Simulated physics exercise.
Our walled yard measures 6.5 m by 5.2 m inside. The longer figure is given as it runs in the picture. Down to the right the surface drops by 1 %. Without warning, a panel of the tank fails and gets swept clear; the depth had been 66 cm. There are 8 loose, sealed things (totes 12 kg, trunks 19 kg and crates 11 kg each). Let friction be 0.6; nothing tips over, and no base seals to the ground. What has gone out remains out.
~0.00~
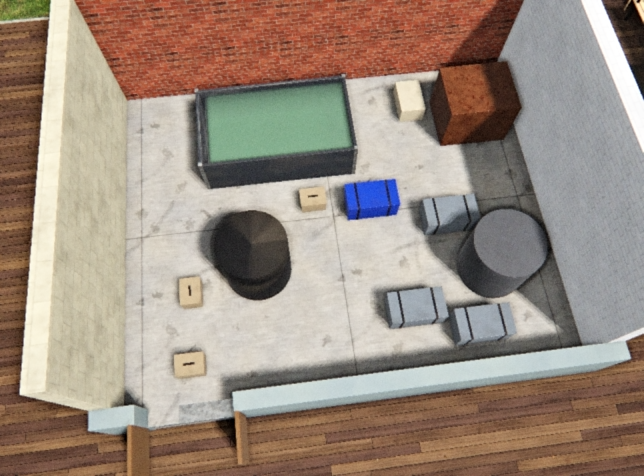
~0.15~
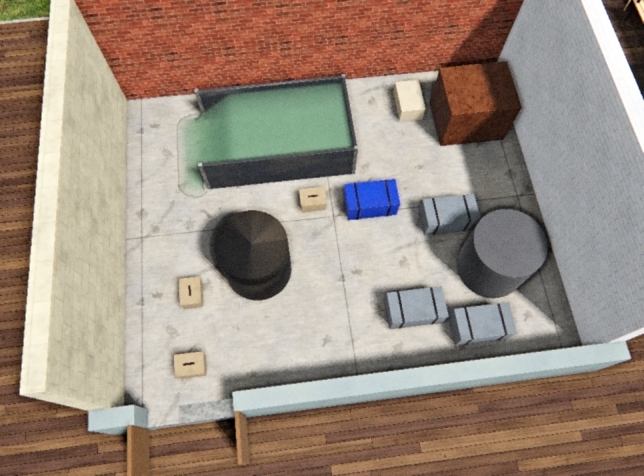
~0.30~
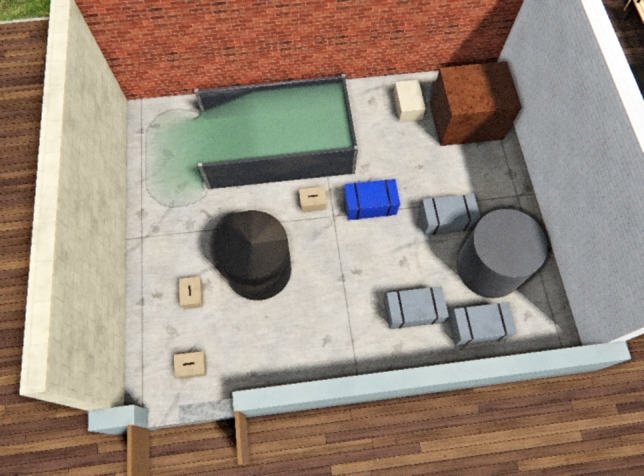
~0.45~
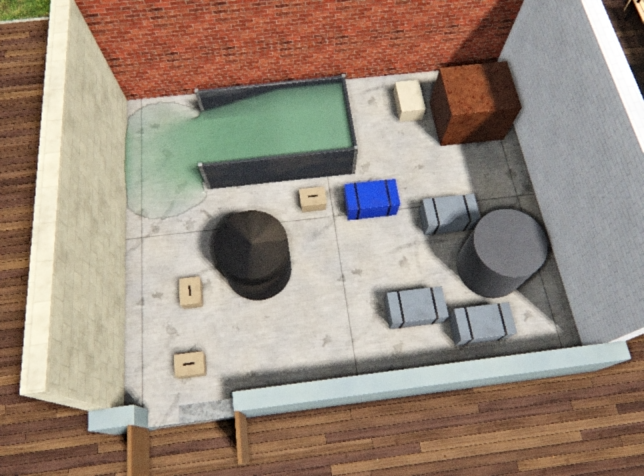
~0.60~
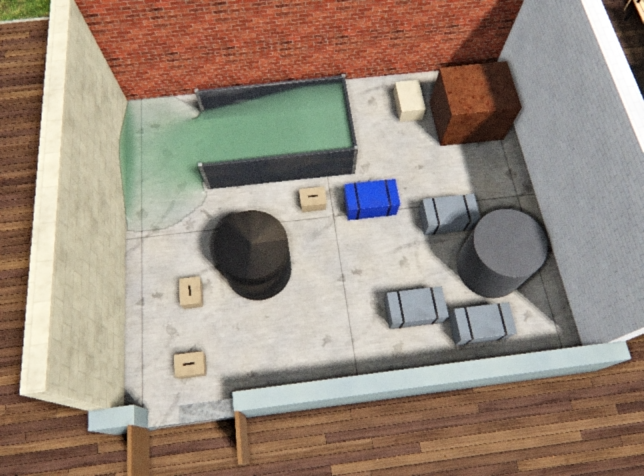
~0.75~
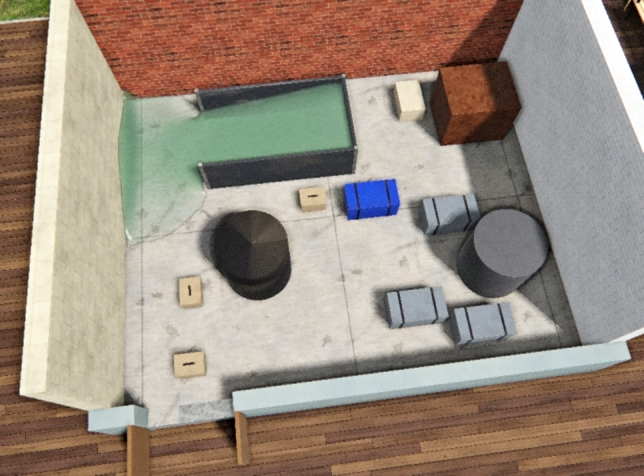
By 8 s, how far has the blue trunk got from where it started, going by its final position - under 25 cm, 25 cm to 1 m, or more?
Its displacement will be small.
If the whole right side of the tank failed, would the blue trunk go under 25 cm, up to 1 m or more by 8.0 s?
In that case the blue trunk slides a little.
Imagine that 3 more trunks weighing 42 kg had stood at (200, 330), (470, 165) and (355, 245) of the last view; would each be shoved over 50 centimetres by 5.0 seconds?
The first one ends up beyond that, the second inside that, the third inside that.
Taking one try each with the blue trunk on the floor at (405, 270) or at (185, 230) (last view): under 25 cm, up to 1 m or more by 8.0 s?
Run 1: It remains nearly still. Run 2: It is pushed a bit.
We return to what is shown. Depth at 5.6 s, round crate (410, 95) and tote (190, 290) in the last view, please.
Depth approx. 4 cm / 5 cm.
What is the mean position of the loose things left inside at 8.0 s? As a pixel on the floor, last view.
Mean floor pixel: About (391, 248).
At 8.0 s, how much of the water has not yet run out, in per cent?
I'd say some 70 percent hasn't gone yet.
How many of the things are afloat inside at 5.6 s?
At that moment it comes to 0.
After 1.6 s the blue trunk is near (372, 194), 0.0 m from its start, aground; 0 of 8 are out; 0 afloat.
After 3.6 s the blue trunk is near (372, 194), 0.0 m from its start, aground; 1 of 8 are out; 0 afloat.
After 5.6 s the blue trunk is near (372, 194), 0.0 m from its start, aground; 1 of 8 are out; 0 afloat.
After 8.0 s the blue trunk is near (372, 194), 0.0 m from its start, aground; 1 of 8 are out; 0 afloat.
